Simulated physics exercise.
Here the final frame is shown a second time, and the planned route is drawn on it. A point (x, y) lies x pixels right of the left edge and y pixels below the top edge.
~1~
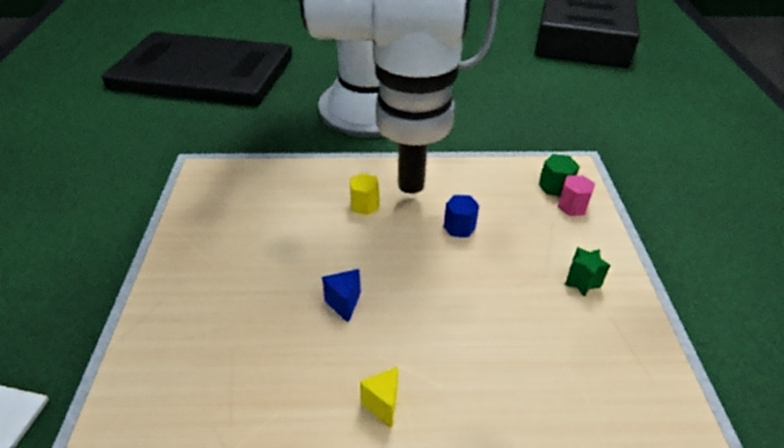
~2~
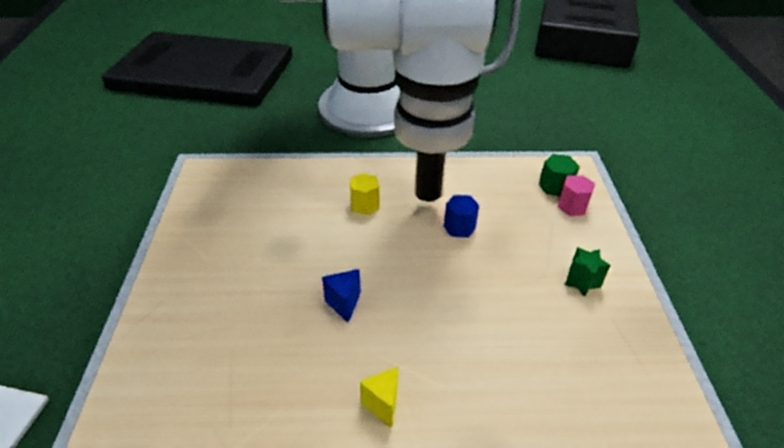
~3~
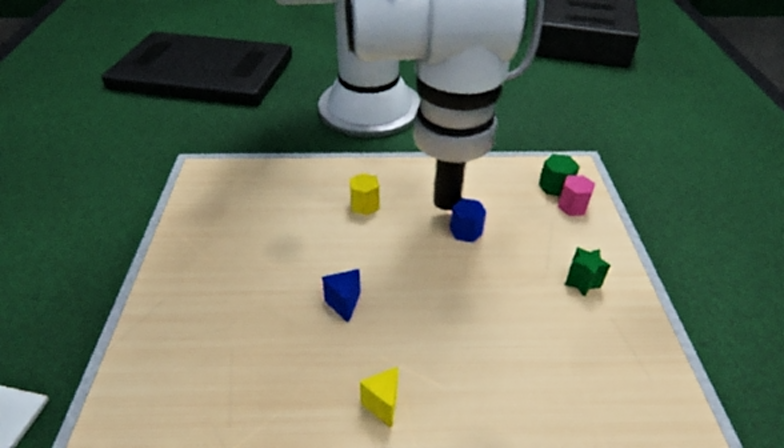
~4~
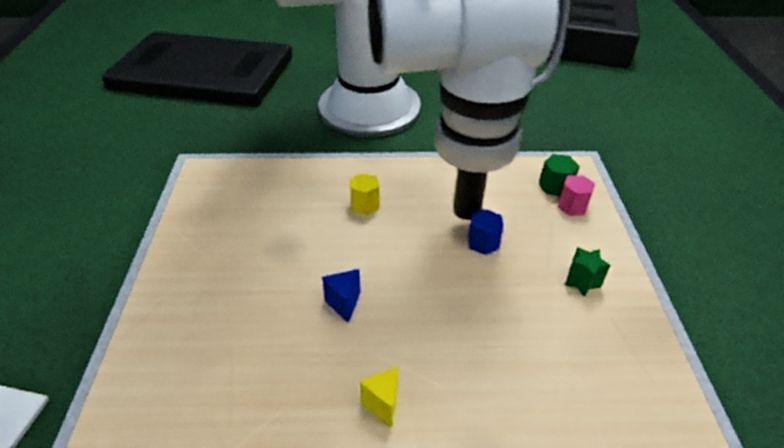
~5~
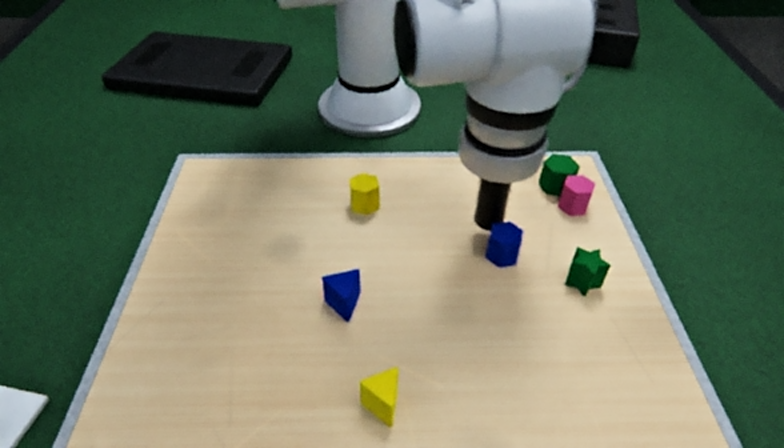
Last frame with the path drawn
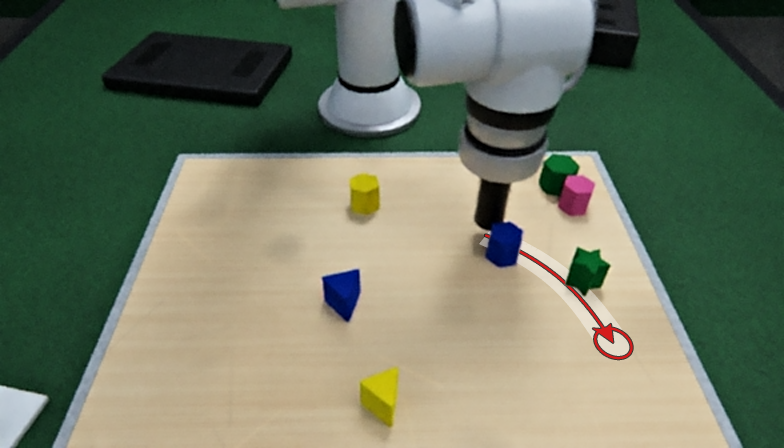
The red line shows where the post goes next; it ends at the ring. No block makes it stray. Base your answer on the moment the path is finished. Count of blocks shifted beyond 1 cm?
Once the path ends, two blocks will have shifted.
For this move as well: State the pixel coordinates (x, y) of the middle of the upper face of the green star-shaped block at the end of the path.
It should be at (620, 273) by then.
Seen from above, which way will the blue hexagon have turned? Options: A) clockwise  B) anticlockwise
A.
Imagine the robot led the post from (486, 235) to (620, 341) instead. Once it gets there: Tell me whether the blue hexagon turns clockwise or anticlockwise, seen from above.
Clockwise from above.
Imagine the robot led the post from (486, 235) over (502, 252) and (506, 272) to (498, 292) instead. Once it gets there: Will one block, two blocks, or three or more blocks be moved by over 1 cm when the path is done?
Blocks that move over 1 cm: One.
The line goes from (486, 235) over (534, 260) and (577, 295) to (613, 343).
What follows on the original path. One third of the way, post (539, 246); blue hexagon (532, 258), turned 45° clockwise.
Two thirds of the way, post (583, 281); blue hexagon (533, 261), turned 60° clockwise; green star-shaped block (615, 269), turned 30° anticlockwise.
At the end, post (620, 329); blue hexagon (533, 261), turned 60° clockwise; green star-shaped block (620, 273), turned 60° anticlockwise.
